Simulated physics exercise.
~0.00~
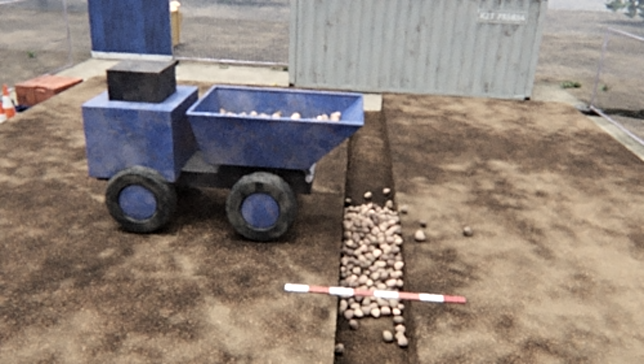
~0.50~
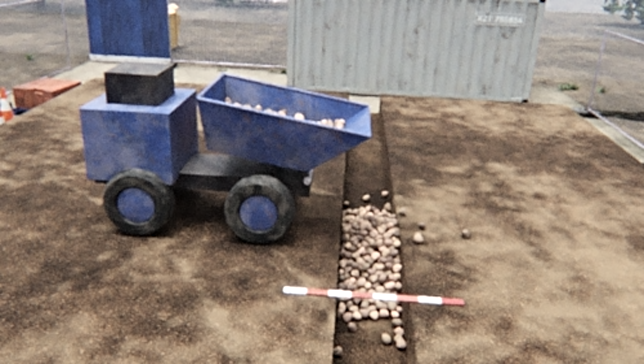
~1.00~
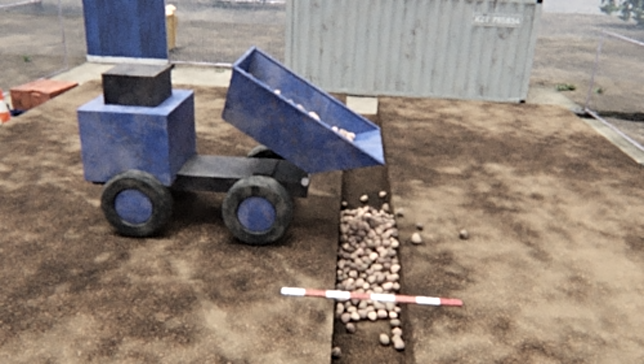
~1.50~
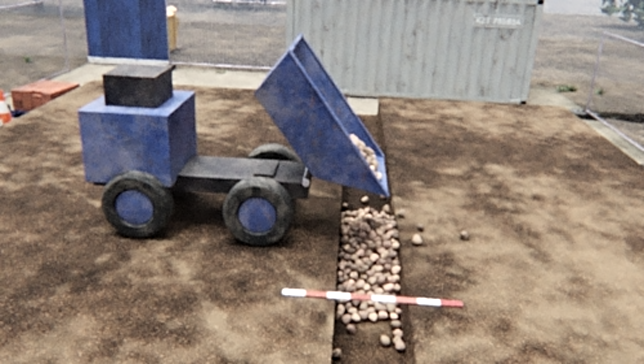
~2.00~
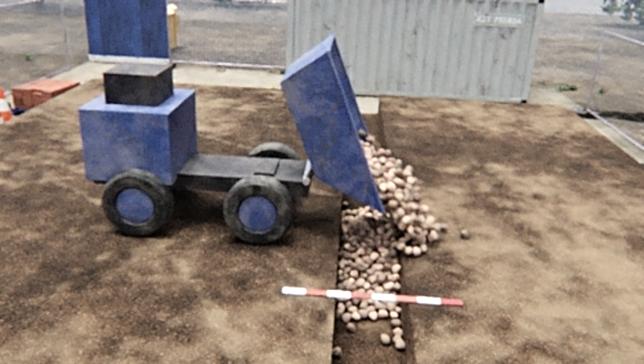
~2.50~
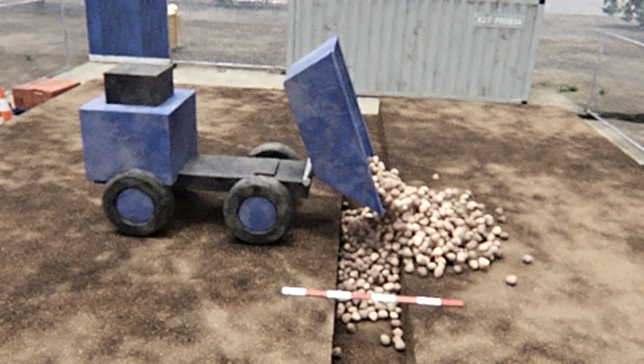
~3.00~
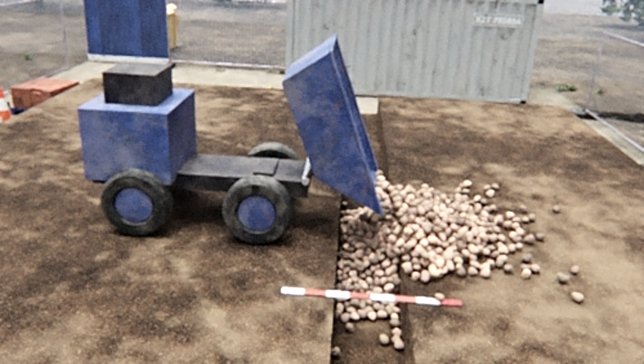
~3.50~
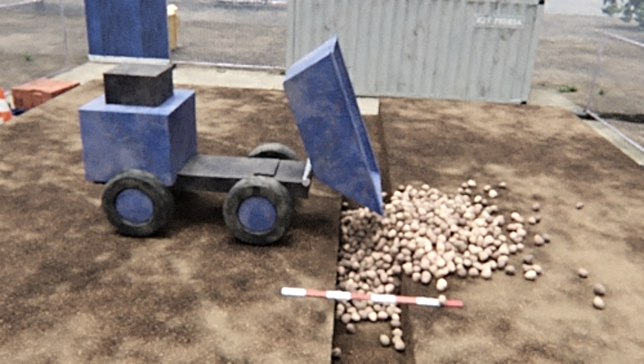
The footage shows a blue dumper beside a narrow trench already partly filled with pale stones as its skip tips steeply to the right. Stones pour out over the trench, many spreading onto the ground beyond, and the raised skip stays still above the settled heap.
